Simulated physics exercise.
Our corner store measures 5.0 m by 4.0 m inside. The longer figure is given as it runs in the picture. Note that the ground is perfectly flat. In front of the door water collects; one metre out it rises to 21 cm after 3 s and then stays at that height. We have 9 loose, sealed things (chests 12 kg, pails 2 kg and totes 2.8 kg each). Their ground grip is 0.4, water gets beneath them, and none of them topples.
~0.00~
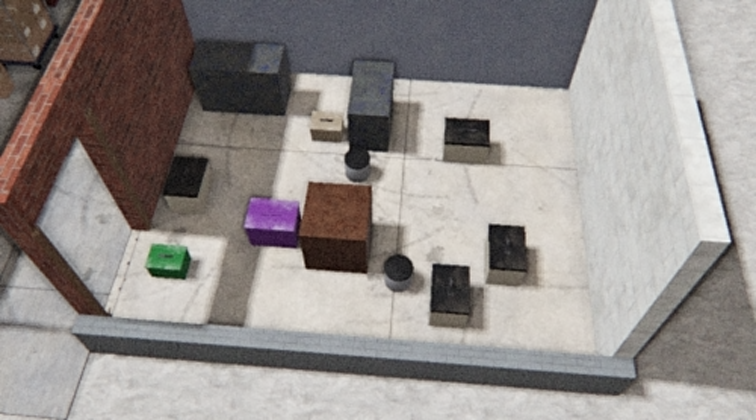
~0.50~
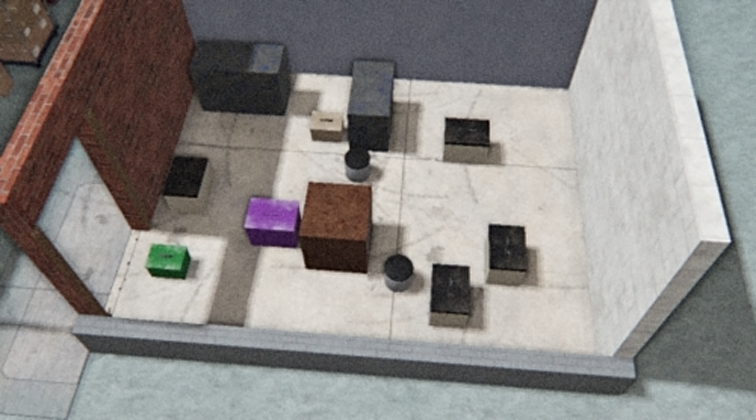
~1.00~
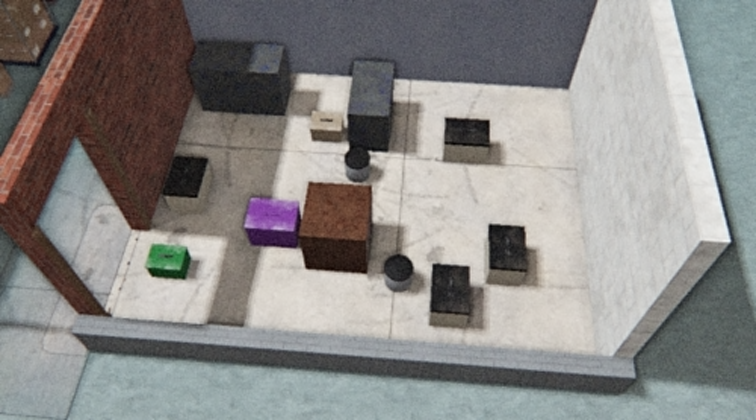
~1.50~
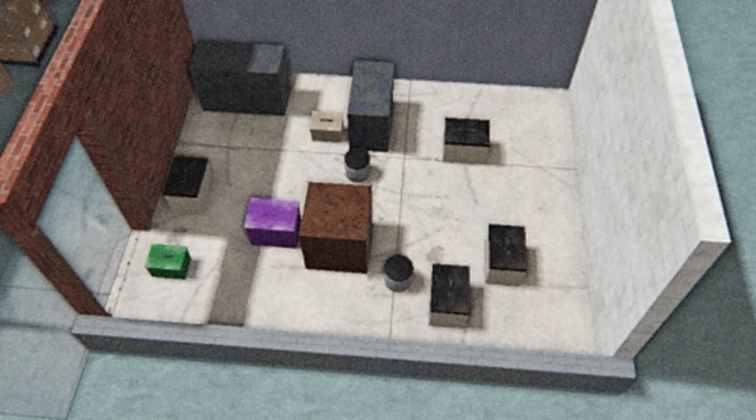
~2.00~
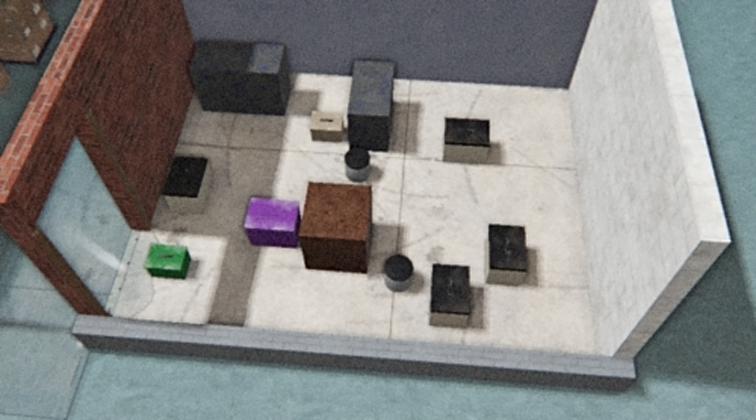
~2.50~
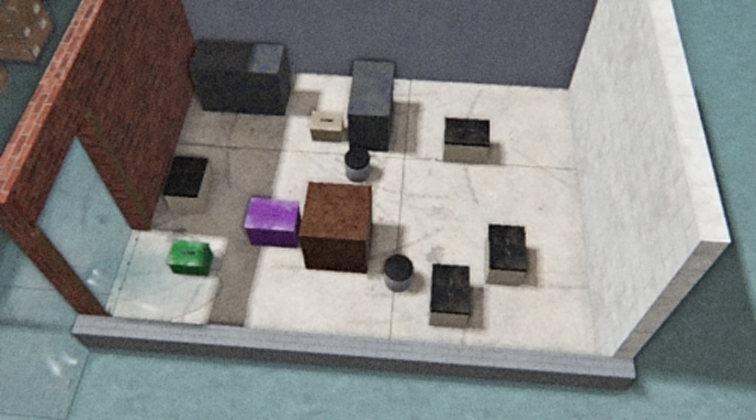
The clip opens on a small walled room holding dark boxes, a brown block, a purple chest and a green tote, its floor dry while water spreads over the ground outside. Water then enters through the doorway at left, and the green tote shifts slightly right as the others stay still.
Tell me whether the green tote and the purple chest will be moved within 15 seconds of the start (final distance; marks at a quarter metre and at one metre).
Judging by where they end up, the green tote ends well away while the purple chest ends well away.
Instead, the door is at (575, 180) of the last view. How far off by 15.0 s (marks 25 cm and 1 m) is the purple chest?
Outcome - purple chest: Well off.
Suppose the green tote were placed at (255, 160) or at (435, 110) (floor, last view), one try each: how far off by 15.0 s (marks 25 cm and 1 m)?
I'd expect it to remain in place the first time and to get swept far off the second time.
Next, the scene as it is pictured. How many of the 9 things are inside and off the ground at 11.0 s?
At that time the total is 8.
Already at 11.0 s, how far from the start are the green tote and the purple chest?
400 and 200 cm or so by then.
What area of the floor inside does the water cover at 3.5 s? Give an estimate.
Close to 3.5 m2, I'd say.
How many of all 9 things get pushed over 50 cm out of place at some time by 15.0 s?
9 in all.
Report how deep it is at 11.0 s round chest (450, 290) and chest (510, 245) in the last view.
Some 11 cm at the first, some 11 cm at the second.
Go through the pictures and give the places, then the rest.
The first picture shows the green tote at (166, 256) rests on the ground; the purple chest at (272, 214) rests on the ground; 0.0 m2 under water; 0 of 9 have shifted.
The second picture shows the green tote at (166, 256), on the bottom; the purple chest at (272, 214), on the bottom; 0.0 m2 under water; 0 of 9 have shifted.
The third picture shows the green tote at (166, 256) rests on the ground; the purple chest at (272, 214), on the bottom; water covers 0.0 m2; 0 of 9 have shifted.
The fourth picture shows the green tote at (166, 256), on the bottom; the purple chest at (272, 214) rests on the ground; water covers 0.0 m2; 0 of 9 have shifted.
The fifth picture shows the green tote at (166, 256), on the bottom; the purple chest at (272, 214), on the bottom; water covers 0.2 m2; 0 of 9 have shifted.
The sixth picture shows the green tote at (188, 253), on the bottom, 25 cm from its start; the purple chest at (272, 214), on the bottom; 0.9 m2 under water; 1 of 9 have shifted.
After 3.5 s the green tote is near (281, 251), 1.3 m from its start, afloat; the purple chest is near (273, 214), 0.0 m from its start, aground; 1 afloat.
After 6.8 s the green tote is near (562, 312), 4.3 m from its start, afloat; the purple chest is near (311, 109), 1.6 m from its start, aground; 5 afloat.
After 11.0 s the green tote is near (503, 133), 4.2 m from its start, afloat; the purple chest is near (311, 78), 2.1 m from its start, afloat; 8 afloat.
After 15.0 s the green tote is near (450, 204), 3.2 m from its start, afloat; the purple chest is near (289, 111), 1.5 m from its start, afloat; 9 afloat.
